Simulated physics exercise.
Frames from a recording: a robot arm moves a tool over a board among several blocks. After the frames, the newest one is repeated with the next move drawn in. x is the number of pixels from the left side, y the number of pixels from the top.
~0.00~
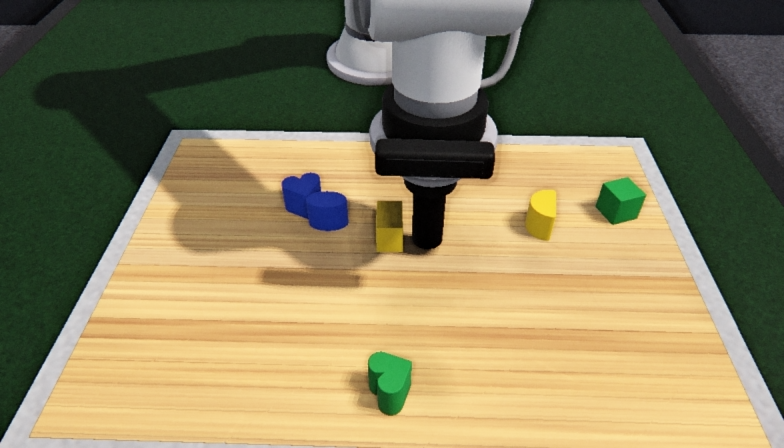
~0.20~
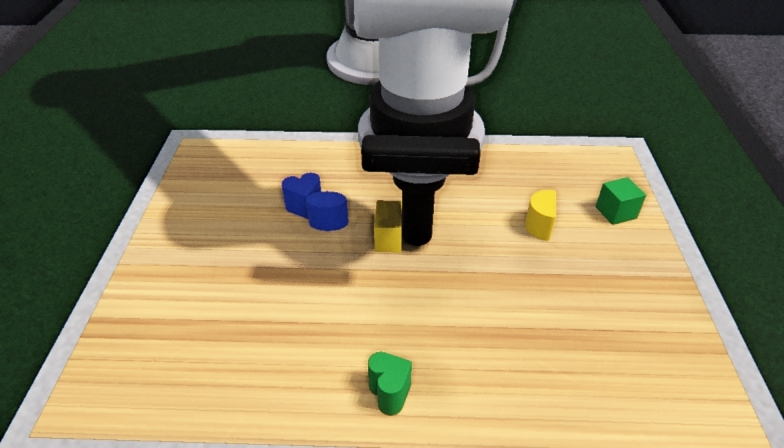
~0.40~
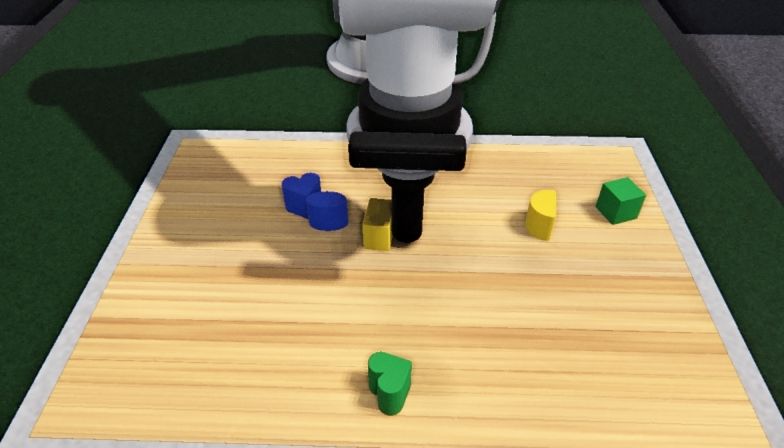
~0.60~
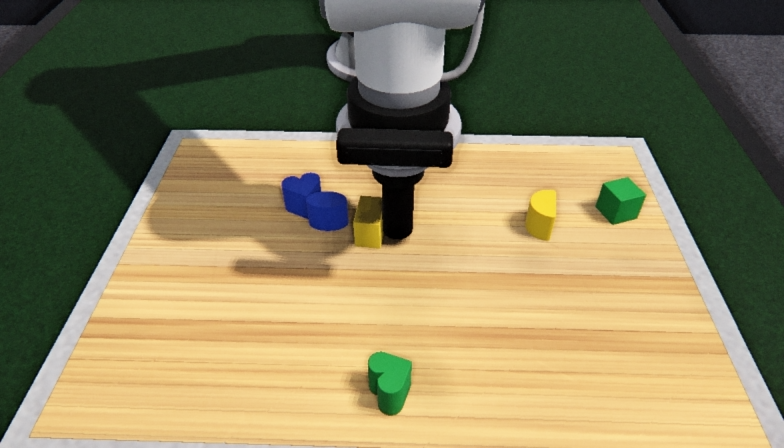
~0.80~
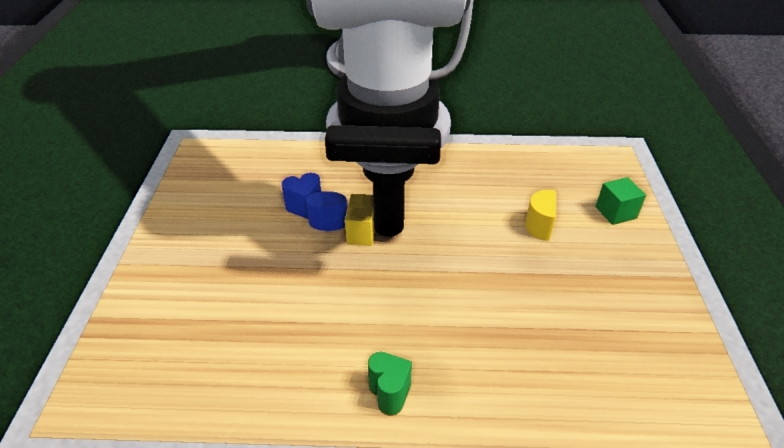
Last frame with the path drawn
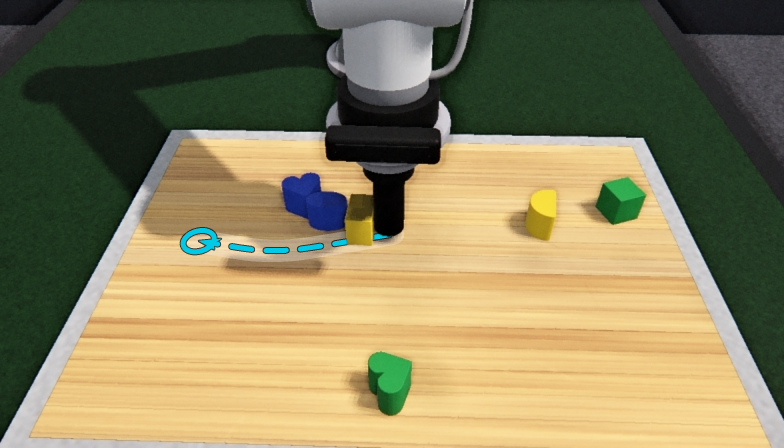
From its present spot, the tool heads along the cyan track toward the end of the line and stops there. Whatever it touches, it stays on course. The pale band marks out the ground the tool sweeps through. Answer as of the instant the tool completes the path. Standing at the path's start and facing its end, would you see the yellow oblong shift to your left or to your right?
Shifts right.
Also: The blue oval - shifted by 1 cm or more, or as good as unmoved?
It travels a centimetre or more.
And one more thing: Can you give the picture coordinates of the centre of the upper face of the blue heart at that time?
Final place: (287, 176).
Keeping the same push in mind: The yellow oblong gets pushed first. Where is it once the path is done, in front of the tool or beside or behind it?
Fallen away.
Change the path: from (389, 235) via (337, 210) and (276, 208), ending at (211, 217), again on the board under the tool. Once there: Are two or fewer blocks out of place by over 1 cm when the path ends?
No, that is not how it ends up.
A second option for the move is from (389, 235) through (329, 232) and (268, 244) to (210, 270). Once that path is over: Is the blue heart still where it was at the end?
Going by the path, no.
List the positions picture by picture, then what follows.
Tool tip at (427, 239); block tops, blue heart at (302, 183); blue oval at (326, 198); yellow oblong at (390, 214), in the first frame.
Tool at (417, 236); blocks unchanged, in the second frame.
Tool at (407, 232); yellow oblong at (379, 212), in the third frame.
Tool at (398, 229); yellow oblong at (370, 209), in the fourth frame.
Tool at (389, 227); blue heart at (302, 183); blue oval at (326, 198); yellow oblong at (361, 207), in the fifth frame.
Path on the board, from (389, 235) through (293, 250) to (199, 241).
The first path, step by step. One third of the way, tool at (325, 237); blue heart at (287, 177), turned 25° clockwise; blue oval at (305, 188), turned 30° anticlockwise; yellow oblong at (329, 199), turned 65° clockwise.
Two thirds of the way, tool at (257, 242); blue heart at (287, 176), turned 25° clockwise; blue oval at (305, 188), turned 30° anticlockwise; yellow oblong at (329, 200), turned 65° clockwise.
At the end, tool at (196, 233); blue heart at (287, 176), turned 25° clockwise; blue oval at (305, 188), turned 30° anticlockwise; yellow oblong at (329, 200), turned 65° clockwise.
